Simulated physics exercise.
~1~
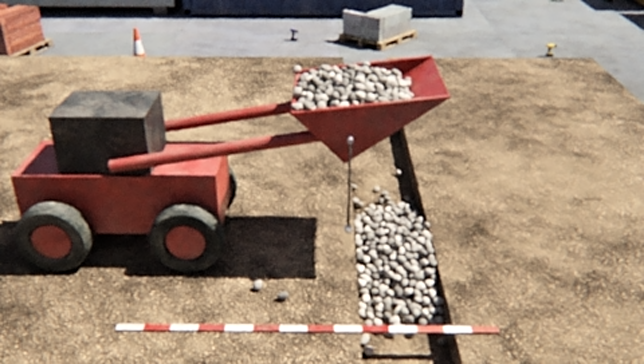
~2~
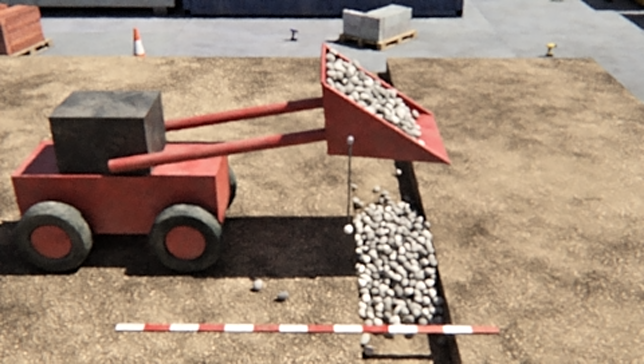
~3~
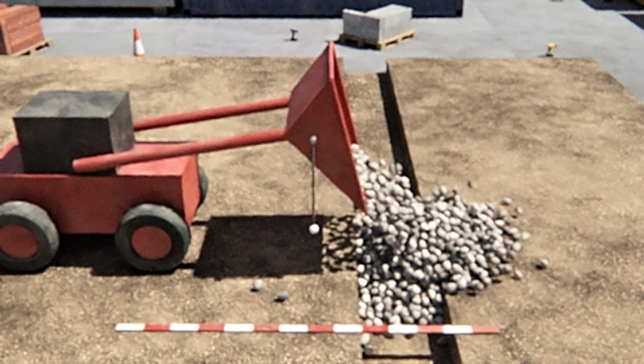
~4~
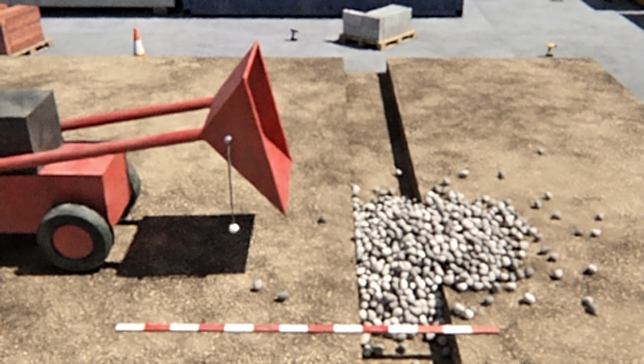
The clip shows a red wheeled loader tipping a raised bucket of pale stones onto a loose pile in a trench, then backing away to the left with the bucket emptied, leaving a broad heap with some stones scattered beyond the trench's far side.
